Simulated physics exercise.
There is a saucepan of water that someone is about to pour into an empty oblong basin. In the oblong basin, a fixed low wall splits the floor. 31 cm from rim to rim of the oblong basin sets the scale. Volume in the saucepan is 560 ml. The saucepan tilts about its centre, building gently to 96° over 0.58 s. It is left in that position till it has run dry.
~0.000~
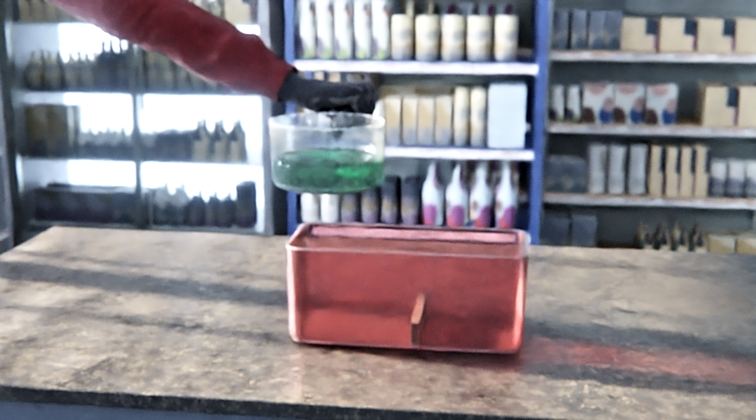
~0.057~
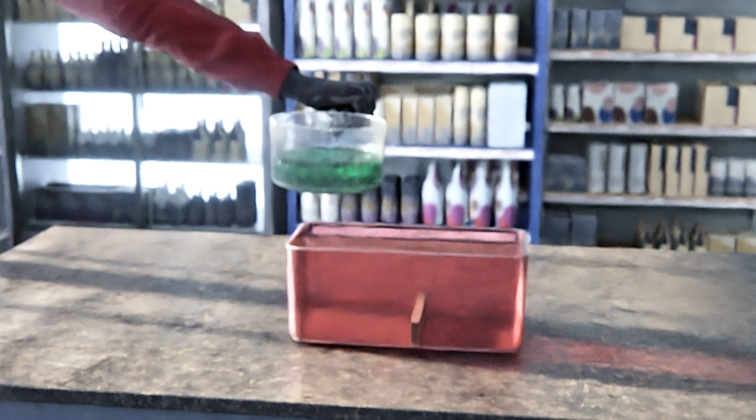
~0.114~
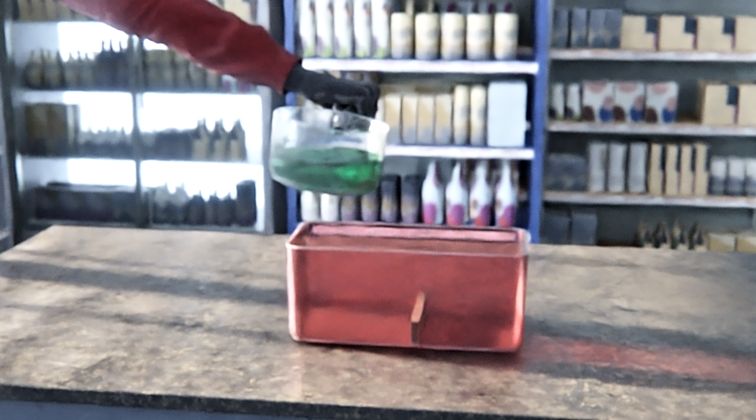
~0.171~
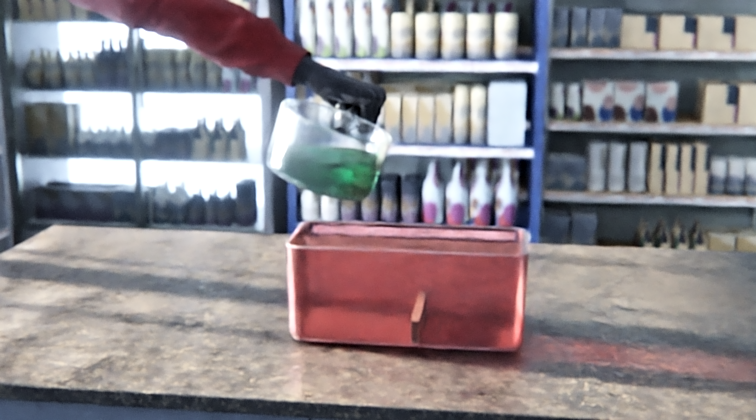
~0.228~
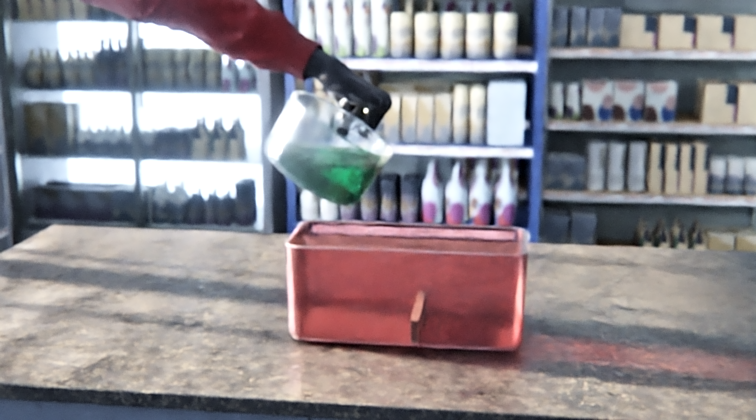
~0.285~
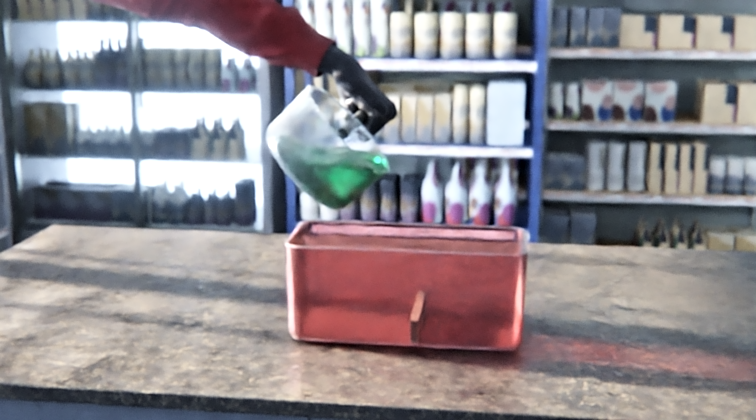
At the start, a black-gloved hand in a red sleeve holds a clear saucepan of green liquid level above a reddish oblong basin on a counter, with stocked shelves behind. The hand then tilts the saucepan gradually to the right, its right rim lowering steeply while the basin stays still.
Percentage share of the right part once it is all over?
31 per cent.
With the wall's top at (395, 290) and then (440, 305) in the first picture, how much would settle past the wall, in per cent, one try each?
In order, 85 and 5 per cent.
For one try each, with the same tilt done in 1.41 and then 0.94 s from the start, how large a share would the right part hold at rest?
Try 1: Approx. 50 %; try 2: Approx. 40 %.
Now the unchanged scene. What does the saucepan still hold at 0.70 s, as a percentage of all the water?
Around 16 in a hundred.
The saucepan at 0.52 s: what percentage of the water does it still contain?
I'd estimate some 36 % remains.
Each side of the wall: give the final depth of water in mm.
Around 18 mm deep on the left, around 10 mm deep on the right.
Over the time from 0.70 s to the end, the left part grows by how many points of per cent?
Some 24 per cent.
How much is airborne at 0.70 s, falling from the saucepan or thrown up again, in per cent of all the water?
Roughly 7 per cent.
Then, 0.52 s in, the tilt is 94° and 37 per cent is still to pour, 23 is left of the wall and 10 right of it.
Then, 0.70 s in, the tilt is 96° and 17 per cent is still to pour, 46 is left of the wall and 31 right of it.
Then, 0.88 s in, the tilt is 96° and 5 per cent is still to pour, 61 is left of the wall and 30 right of it.
Then, 1.08 s in, the tilt is 96° and 2 per cent is still to pour, 67 is left of the wall and 31 right of it.
Finally, 69 per cent lies left of the wall, 31 right of it and 0 outside.
